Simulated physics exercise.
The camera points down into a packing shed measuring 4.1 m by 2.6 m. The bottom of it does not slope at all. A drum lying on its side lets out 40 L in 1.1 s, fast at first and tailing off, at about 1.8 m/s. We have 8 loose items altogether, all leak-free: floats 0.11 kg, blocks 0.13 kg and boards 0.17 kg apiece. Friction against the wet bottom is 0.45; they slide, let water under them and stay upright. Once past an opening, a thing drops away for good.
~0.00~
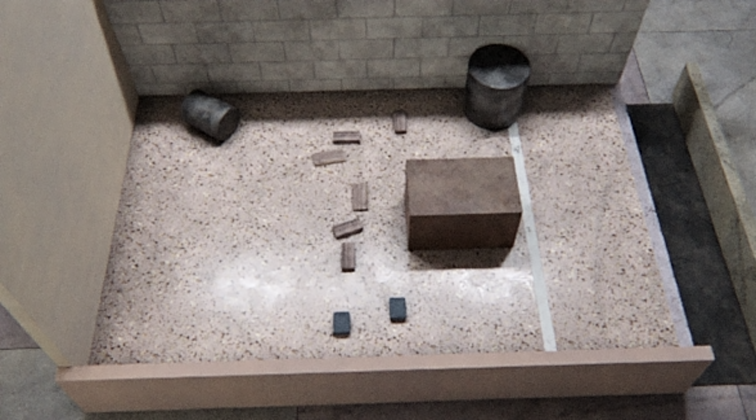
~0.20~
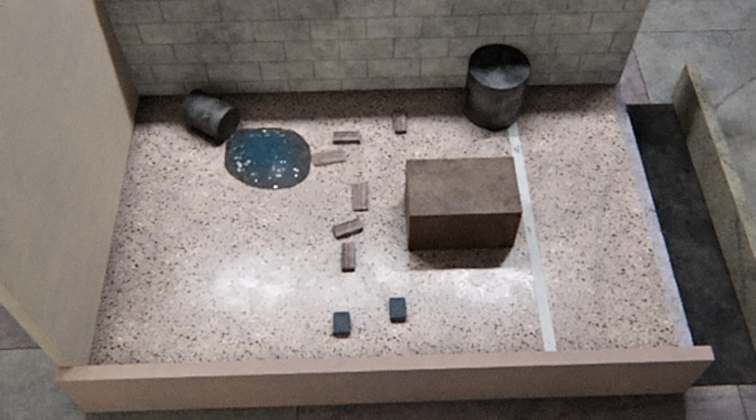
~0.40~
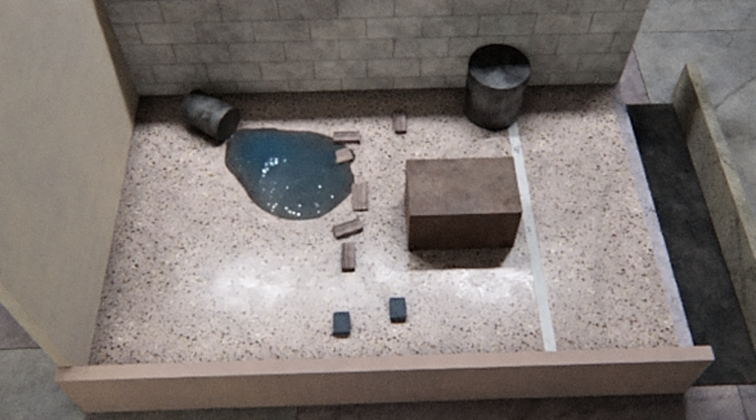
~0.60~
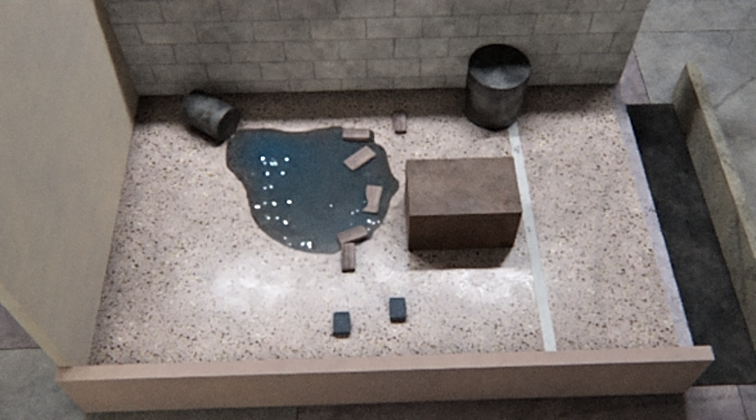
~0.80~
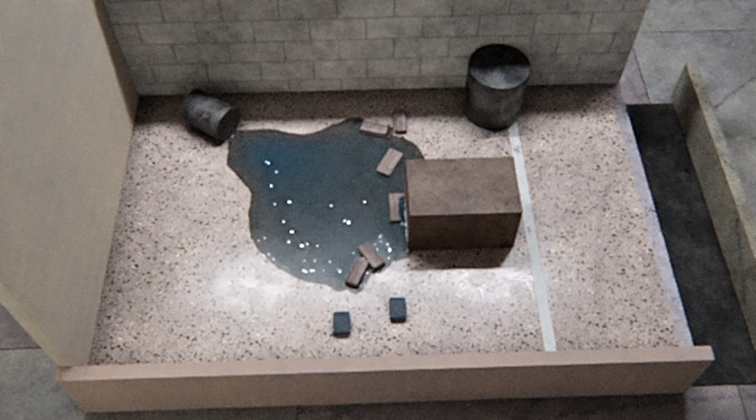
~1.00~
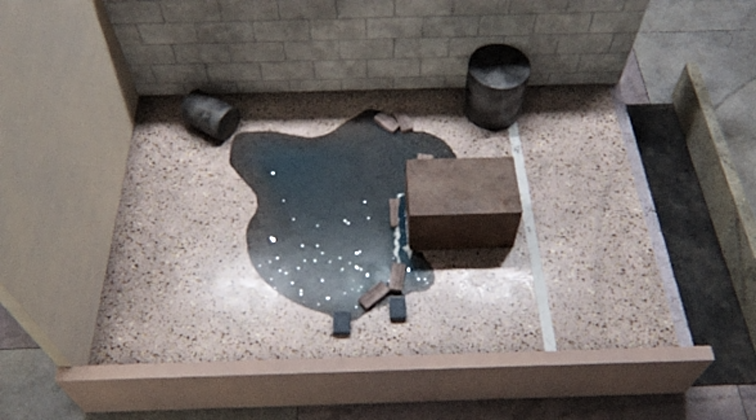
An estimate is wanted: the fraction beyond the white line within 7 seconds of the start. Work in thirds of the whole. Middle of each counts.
Looks like a middle-band share of them got across.
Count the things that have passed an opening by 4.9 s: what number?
My tally comes to 3.
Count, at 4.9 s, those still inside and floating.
My tally comes to 1.
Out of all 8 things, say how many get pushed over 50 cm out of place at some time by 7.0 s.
The number is 7.
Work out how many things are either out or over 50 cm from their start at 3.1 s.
By that time the total stands at 6.
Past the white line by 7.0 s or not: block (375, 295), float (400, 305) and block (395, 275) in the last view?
Taking them one by one, I'd say it gets across, it gets across and it gets across.
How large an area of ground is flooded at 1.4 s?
Wet area: Approx. 3.0 m2.
After 1.4 s 0 of 8 are over the mark; 4 afloat.
After 3.1 s 3 of 8 are over the mark; 3 afloat.
After 4.9 s 4 of 8 are over the mark; 1 afloat.
After 7.0 s 4 of 8 are over the mark; 0 afloat.
